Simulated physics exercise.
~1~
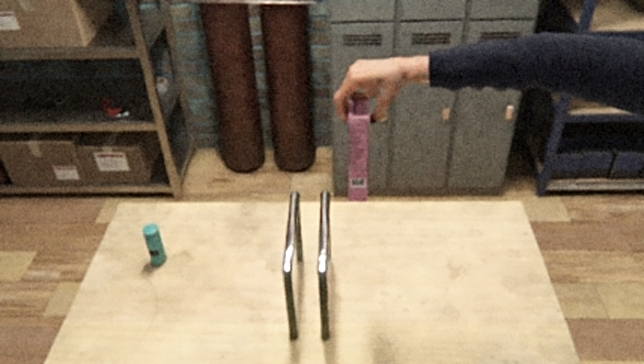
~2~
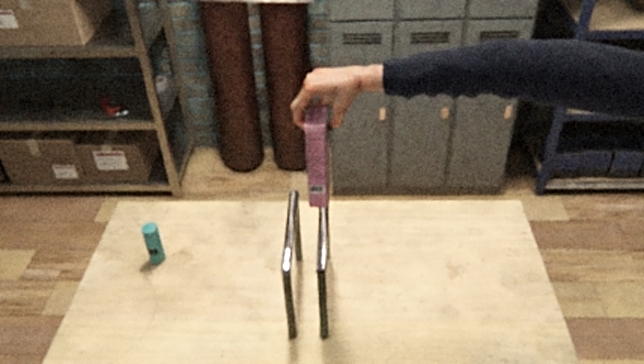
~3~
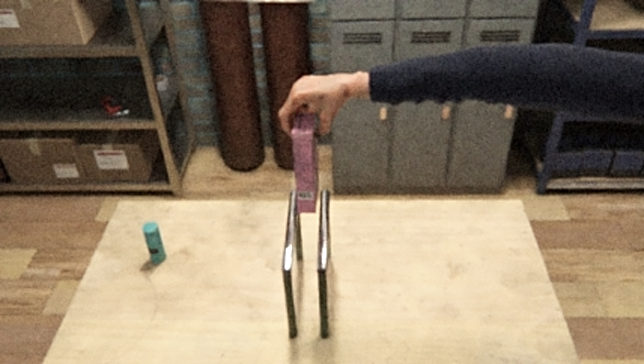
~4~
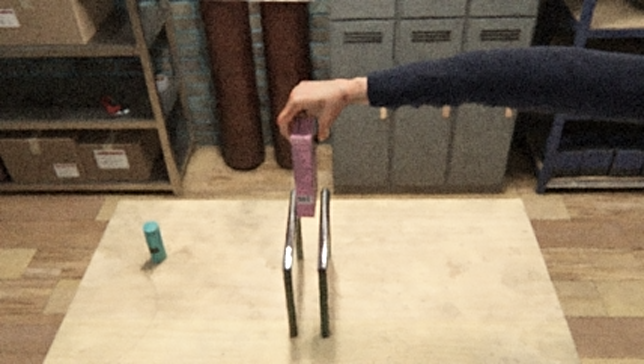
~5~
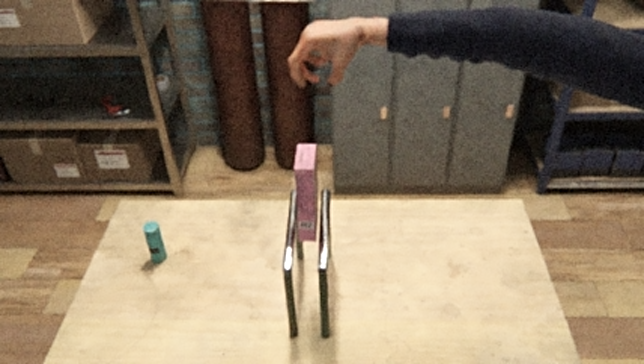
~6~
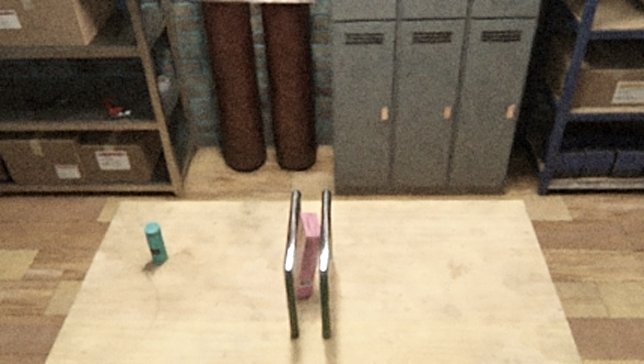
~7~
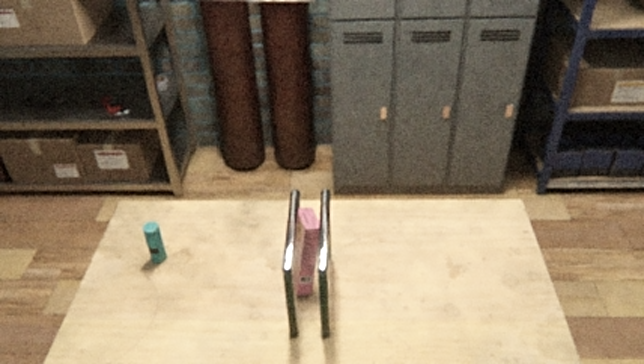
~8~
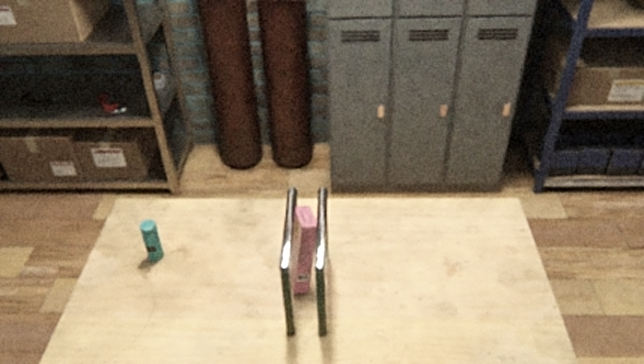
A pink packet hangs upright from a hand reaching in from the right, above a pale wooden table seen from the front and slightly above in a storeroom with shelves, grey lockers and two dark red cylinders behind. Two thin dark panels stand side by side near the table's middle, and a small turquoise shaker stands to their left. The hand carries the packet left, then lowers it over the gap between the panels. The fingers let go and the arm withdraws to the right. The packet drops down between the panels and ends leaning slightly on the table, while the shaker stays put.
